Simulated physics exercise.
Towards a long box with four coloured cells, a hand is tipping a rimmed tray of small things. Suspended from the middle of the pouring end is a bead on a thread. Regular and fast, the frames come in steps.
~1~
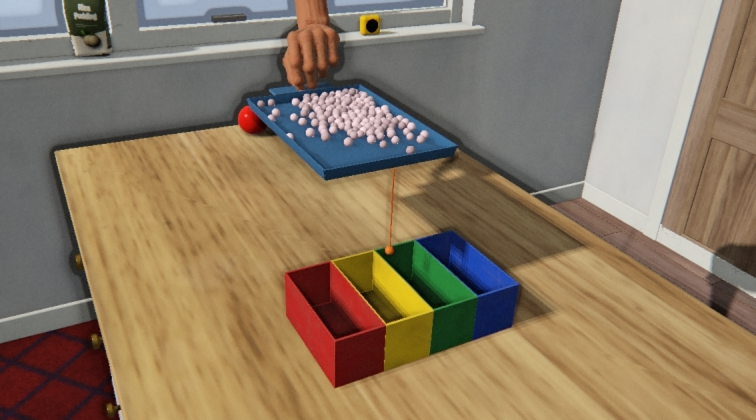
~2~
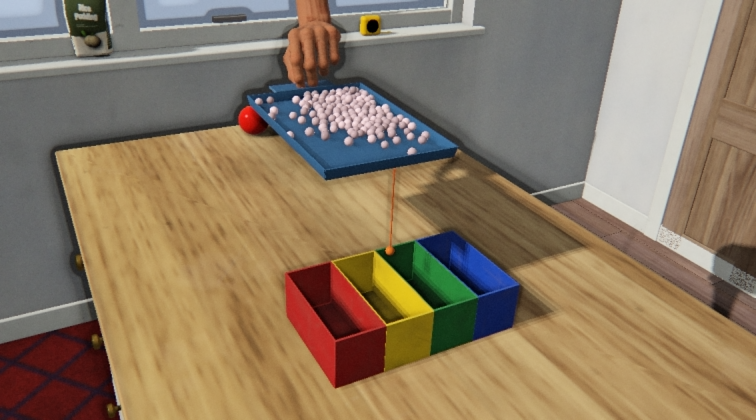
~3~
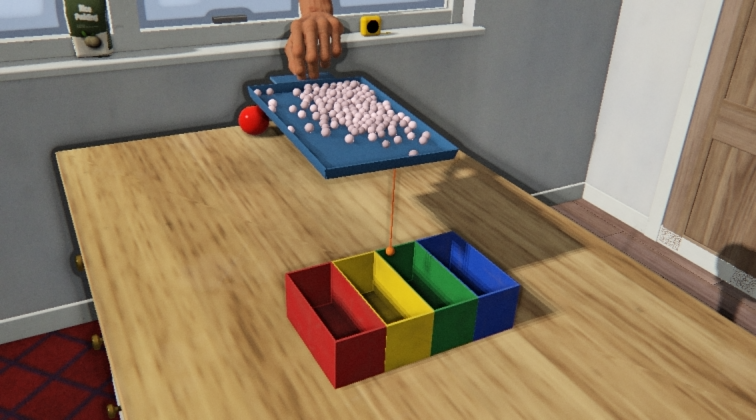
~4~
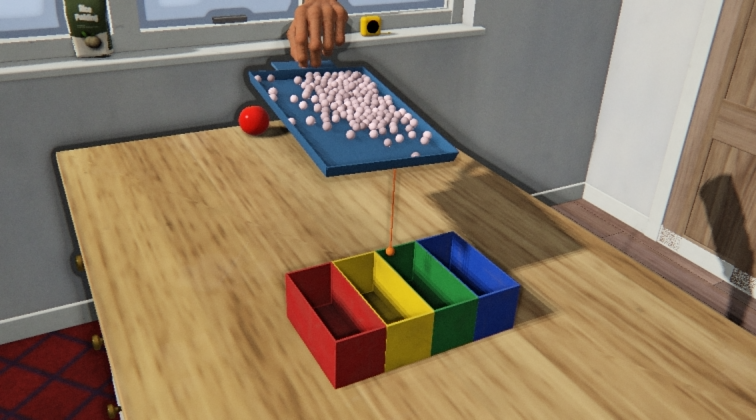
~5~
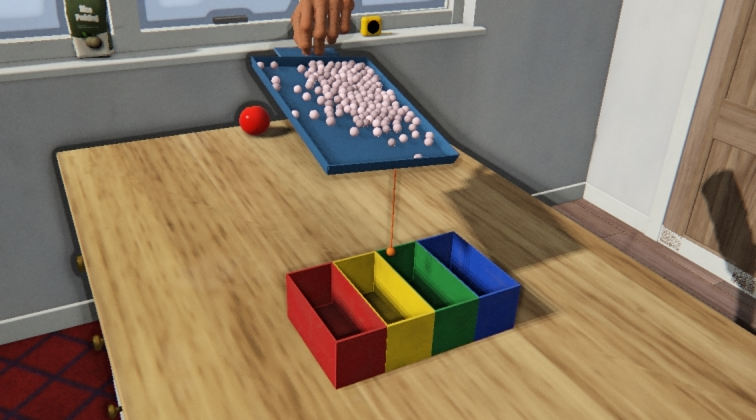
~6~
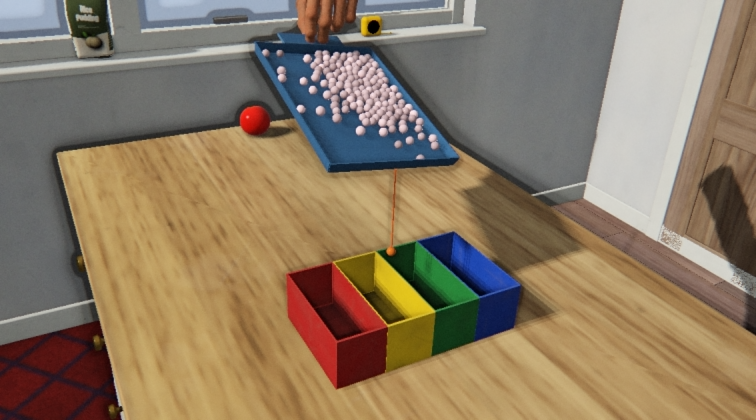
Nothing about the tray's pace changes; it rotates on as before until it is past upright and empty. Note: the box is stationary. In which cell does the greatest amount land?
In the blue cell.
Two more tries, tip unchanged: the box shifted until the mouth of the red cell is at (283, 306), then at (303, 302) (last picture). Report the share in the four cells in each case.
You'd get near 30 percent first and near 60 percent next.
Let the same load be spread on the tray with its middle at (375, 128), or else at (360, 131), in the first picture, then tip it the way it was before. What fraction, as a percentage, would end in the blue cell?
Around 60 then around 70 per cent.
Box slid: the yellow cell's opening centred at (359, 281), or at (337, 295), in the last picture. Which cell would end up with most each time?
The cell in blue, then that blue cell.
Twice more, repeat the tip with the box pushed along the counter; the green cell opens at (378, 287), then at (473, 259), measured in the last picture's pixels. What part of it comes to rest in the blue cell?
You'd get 20 in a hundred first and 0 in a hundred after that.
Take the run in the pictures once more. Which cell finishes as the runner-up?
Second: The cell in green.
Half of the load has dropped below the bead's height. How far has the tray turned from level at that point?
It has tipped about 80 degrees.
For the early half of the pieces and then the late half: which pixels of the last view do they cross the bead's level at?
Roughly (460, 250) first, then roughly (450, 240).
Soon after the last picture, tray tipped steeply; about two thirds on the tray; a small part in the blue cell; a stray few in the green cell; about a quarter falling or outside the box.
A little later, tray tipped right over; a small part on the tray; about two thirds in the blue cell; about a quarter in the green cell; a stray few in the yellow cell; a small part falling or outside the box.
Later still, tray tipped past a quarter turn; about two thirds in the blue cell; about a quarter in the green cell; a stray few in the yellow cell; a small part falling or outside the box.
At rest, tray tipped past a quarter turn; about two thirds in the blue cell; about a quarter in the green cell; a stray few in the yellow cell; none in the red cell; a small part outside the box.
